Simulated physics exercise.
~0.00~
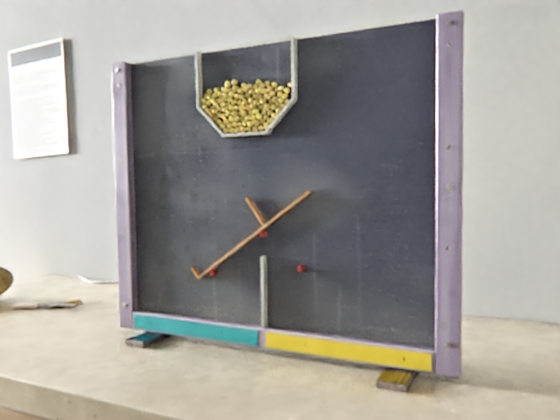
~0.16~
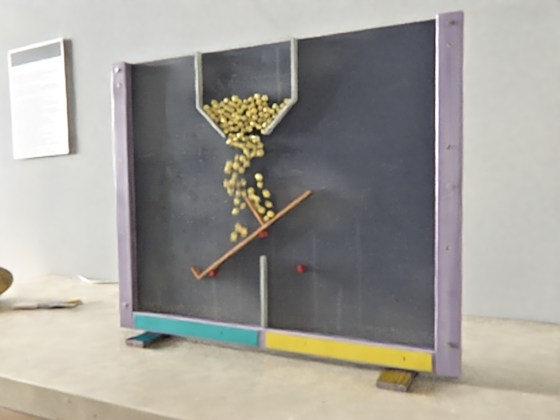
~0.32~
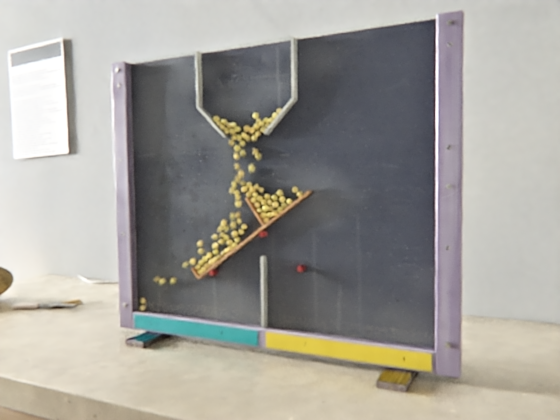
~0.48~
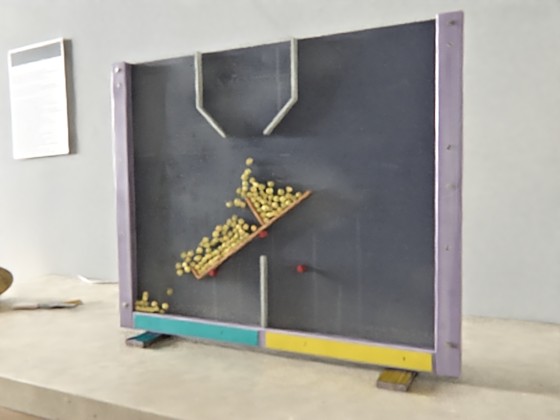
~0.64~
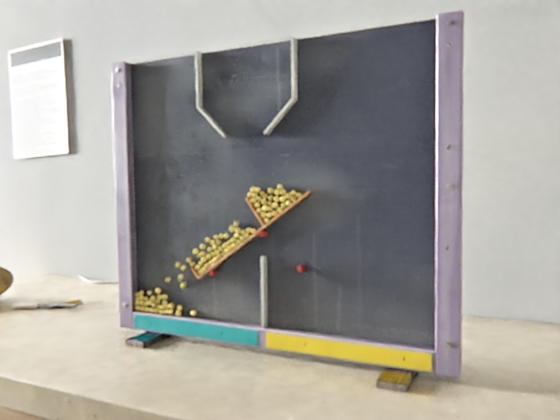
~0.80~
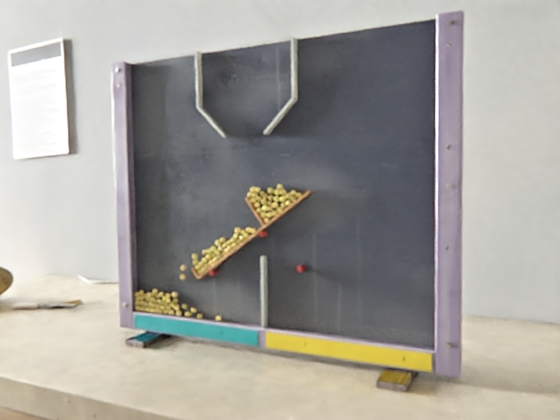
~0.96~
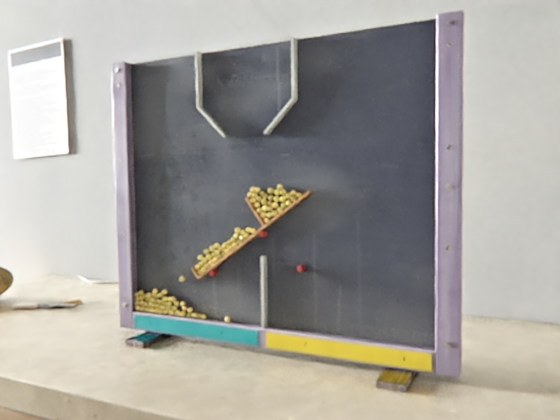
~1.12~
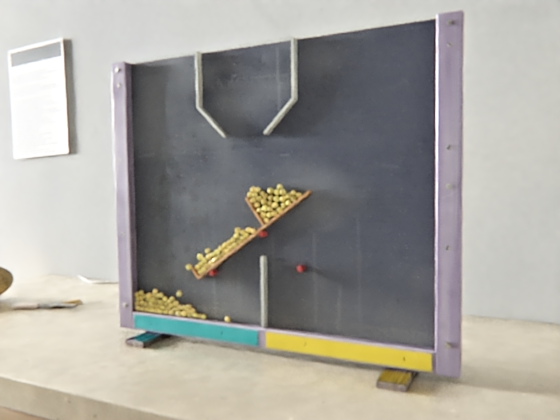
On a counter, yellow beans dropping from a hopper onto a tilted tray, some spilling left into the turquoise bin before settling.
